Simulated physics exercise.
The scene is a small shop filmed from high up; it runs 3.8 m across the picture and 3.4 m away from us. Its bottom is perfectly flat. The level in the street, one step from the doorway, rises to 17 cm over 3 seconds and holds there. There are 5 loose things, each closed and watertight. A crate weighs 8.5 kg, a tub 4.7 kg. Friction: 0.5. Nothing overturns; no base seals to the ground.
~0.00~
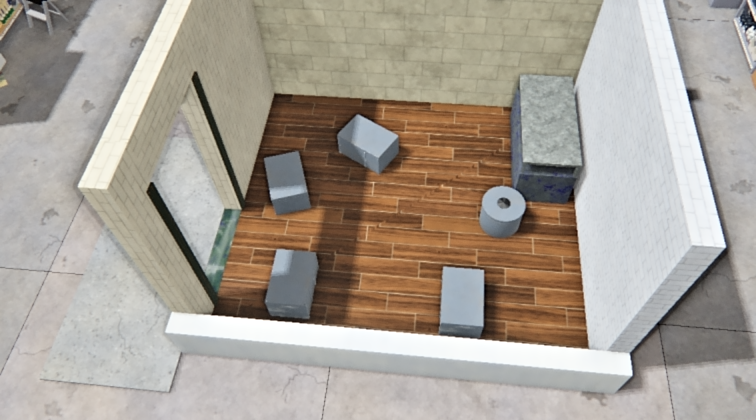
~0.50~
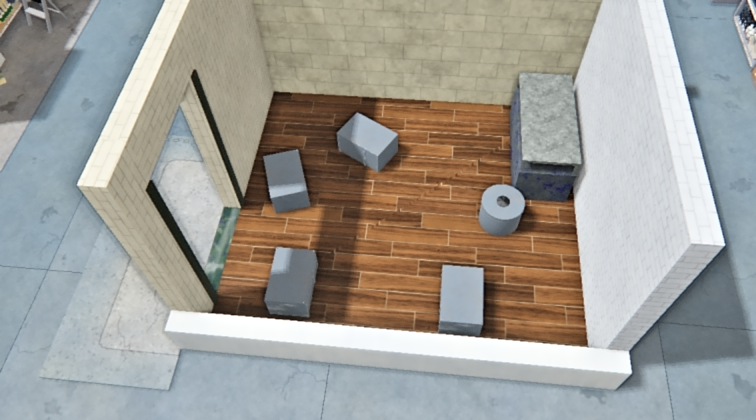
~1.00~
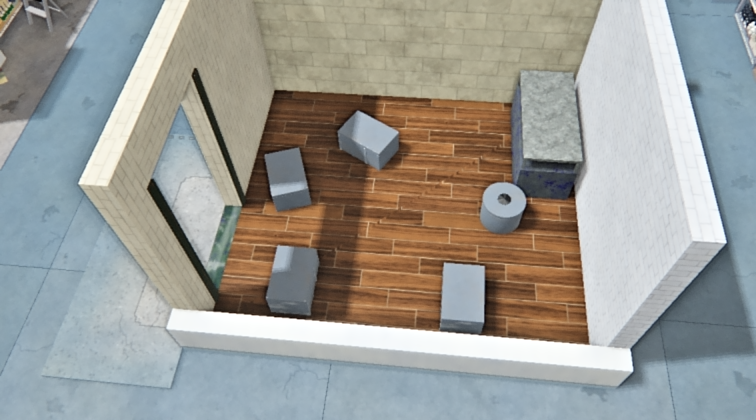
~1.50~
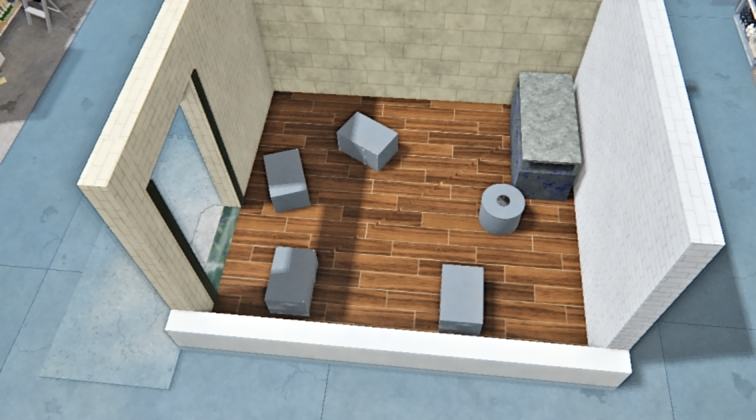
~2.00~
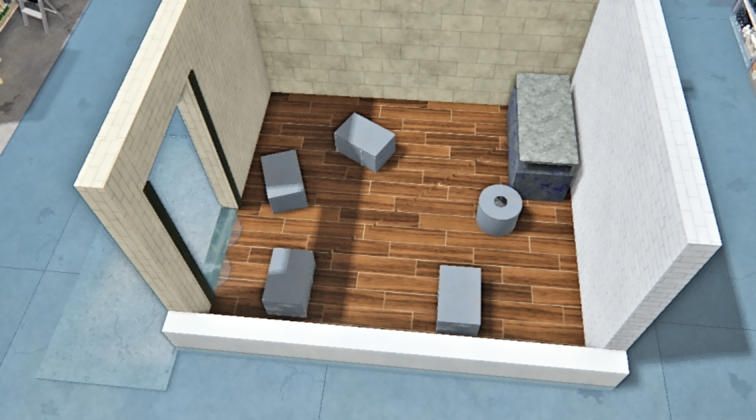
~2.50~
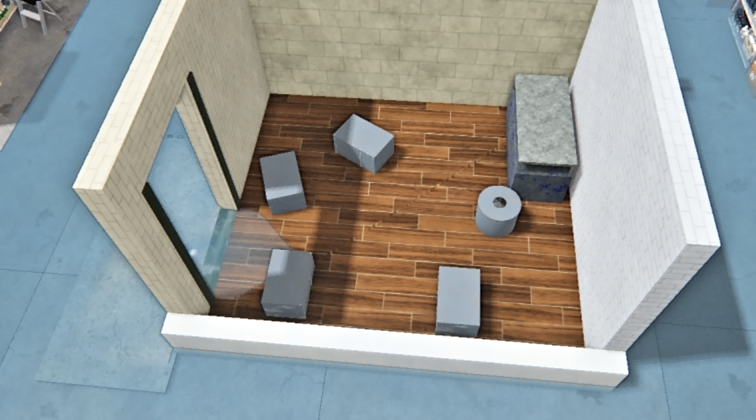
A small shop with a wooden plank floor, seen from high up, holds four grey crates, a grey cylinder and a stone-topped counter. The ground outside turns from grey to blue as water covers it, then a thin clear sheet slips through the left doorway onto the planks while everything inside stays still.
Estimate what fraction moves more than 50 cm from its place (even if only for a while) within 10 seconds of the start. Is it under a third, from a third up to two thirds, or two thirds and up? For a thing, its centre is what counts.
The shifted amount is moderate, between a third and two thirds.
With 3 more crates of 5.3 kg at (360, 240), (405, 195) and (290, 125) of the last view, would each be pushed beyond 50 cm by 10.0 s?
In that order: Over, past it, under.
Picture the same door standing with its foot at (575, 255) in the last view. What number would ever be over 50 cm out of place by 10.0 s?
That would give 4.
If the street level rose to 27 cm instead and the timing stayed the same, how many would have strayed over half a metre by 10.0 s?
Count: 5.
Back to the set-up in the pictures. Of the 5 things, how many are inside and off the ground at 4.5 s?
Then: 0.
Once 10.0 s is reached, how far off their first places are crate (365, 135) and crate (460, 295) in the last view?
0 cm and 100 cm respectively.
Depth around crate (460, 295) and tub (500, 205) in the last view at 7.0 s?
Around 10 cm and 11 cm.
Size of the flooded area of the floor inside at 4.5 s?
Some 6.0 m2.
After 3.5 s 0 of 5 are over 50 cm from their spots; 0 afloat.
After 4.5 s 1 of 5 are over 50 cm from their spots; 0 afloat.
After 7.0 s 2 of 5 are over 50 cm from their spots; 3 afloat.
After 10.0 s 3 of 5 are over 50 cm from their spots, and 3 have been at some point; 3 afloat.
